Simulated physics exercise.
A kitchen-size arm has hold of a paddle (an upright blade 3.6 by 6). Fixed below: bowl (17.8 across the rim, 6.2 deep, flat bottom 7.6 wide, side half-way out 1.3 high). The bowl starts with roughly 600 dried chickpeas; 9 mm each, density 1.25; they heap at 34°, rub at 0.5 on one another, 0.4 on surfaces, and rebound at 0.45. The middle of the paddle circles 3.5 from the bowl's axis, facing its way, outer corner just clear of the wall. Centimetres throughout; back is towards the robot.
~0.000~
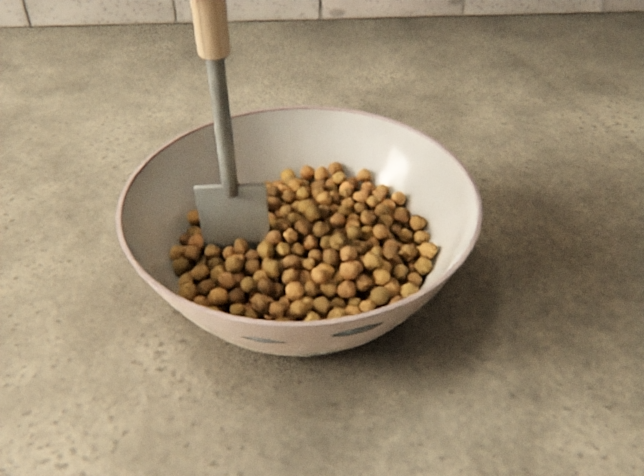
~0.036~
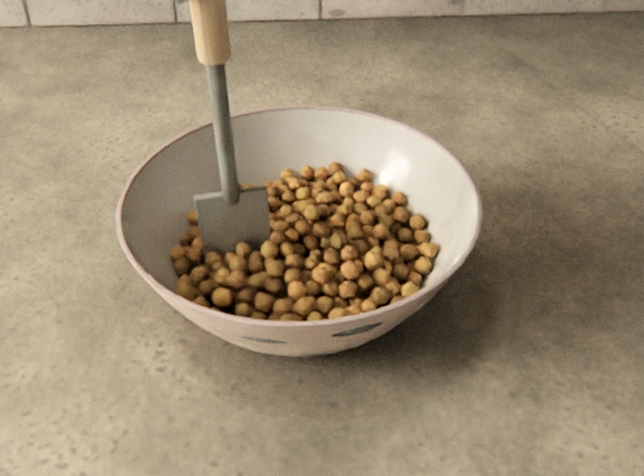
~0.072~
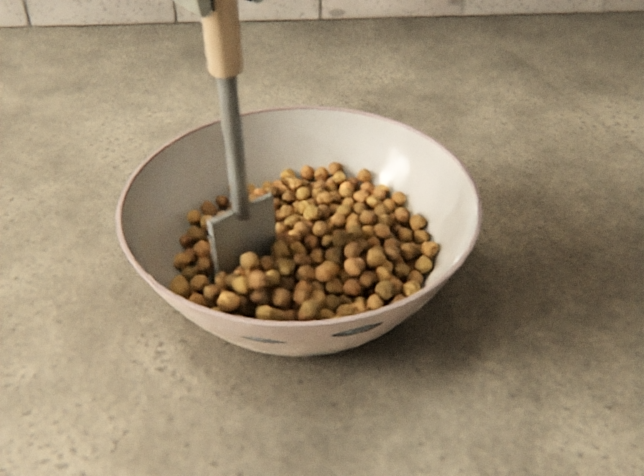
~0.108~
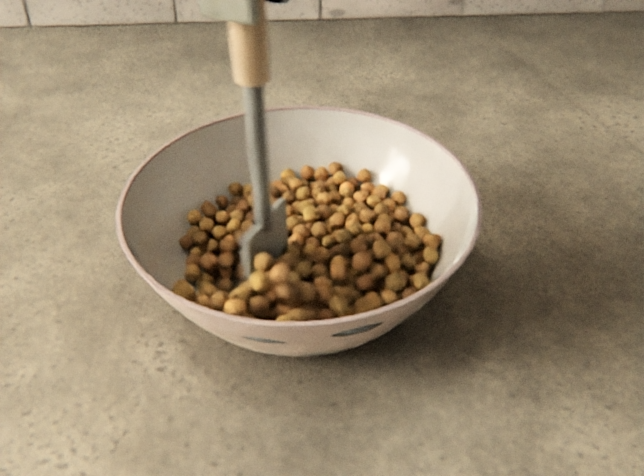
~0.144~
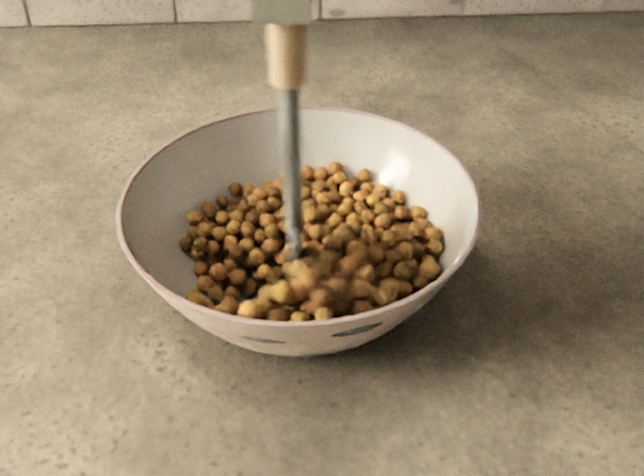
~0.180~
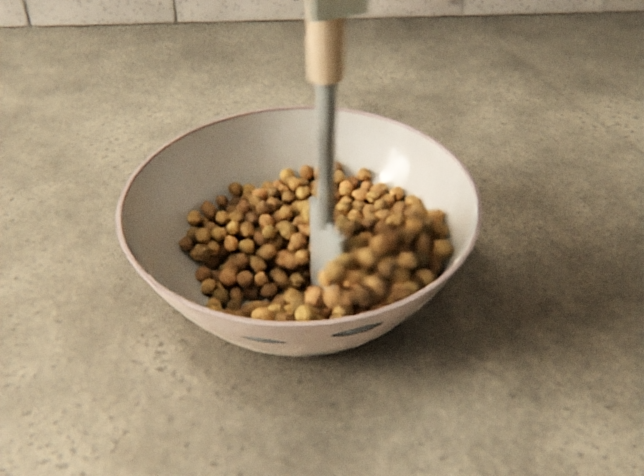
A paddle sweeps rightward through a bowl of chickpeas, turning and pushing them into a heap.
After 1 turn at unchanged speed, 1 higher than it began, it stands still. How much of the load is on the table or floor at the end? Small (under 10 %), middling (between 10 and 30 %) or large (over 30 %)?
Share on the table or floor: Small (under 10 %).
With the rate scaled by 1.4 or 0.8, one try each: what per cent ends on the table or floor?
Some 15 and 0 per cent.
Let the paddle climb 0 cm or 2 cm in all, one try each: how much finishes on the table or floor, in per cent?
About 5 and 0 per cent.
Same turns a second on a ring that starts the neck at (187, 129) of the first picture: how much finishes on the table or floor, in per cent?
About 5 per cent.
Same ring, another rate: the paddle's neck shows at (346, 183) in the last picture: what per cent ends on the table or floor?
About 5 per cent.
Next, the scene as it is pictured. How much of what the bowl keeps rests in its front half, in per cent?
Some 55 per cent.
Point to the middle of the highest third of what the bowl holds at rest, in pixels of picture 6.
At about (236, 254).
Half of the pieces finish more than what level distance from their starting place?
Roughly 5 cm.
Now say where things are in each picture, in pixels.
The first frame shows paddle neck at (227, 160), 0° round; upper third of the load around (306, 239), from x 180 to 430, top at y 170; 595 in the bowl.
The second frame shows paddle neck at (228, 167), 11° round; upper third of the load around (304, 245), from x 180 to 430, top at y 170.
The third frame shows paddle neck at (238, 182), 36° round; upper third of the load around (303, 257), from x 180 to 430, top at y 170.
The fourth frame shows paddle neck at (262, 192), 60° round; upper third of the load around (311, 264), from x 180 to 430, top at y 170.
The fifth frame shows paddle neck at (294, 196), 85° round; upper third of the load around (334, 270), from x 185 to 435, top at y 170.
The sixth frame shows paddle neck at (326, 191), 109° round; upper third of the load around (364, 256), from x 185 to 445, top at y 170; 595 in the bowl.
By 0.32 s, 204° round, highest piece 7 above the table; 595 in the bowl.
By 0.46 s, 299° round, highest piece 7 above the table; 588 in the bowl, 2 on the table or floor, 5 in flight or on the tool.
By 0.73 s, 0° round, highest piece 6 above the table; 585 in the bowl, 10 on the table or floor.
By 1.43 s, 0° round, highest piece 6 above the table; 585 in the bowl, 10 on the table or floor.
Final count, 585 in the bowl, 10 on the table or floor. That is 2 % on the table or floor.
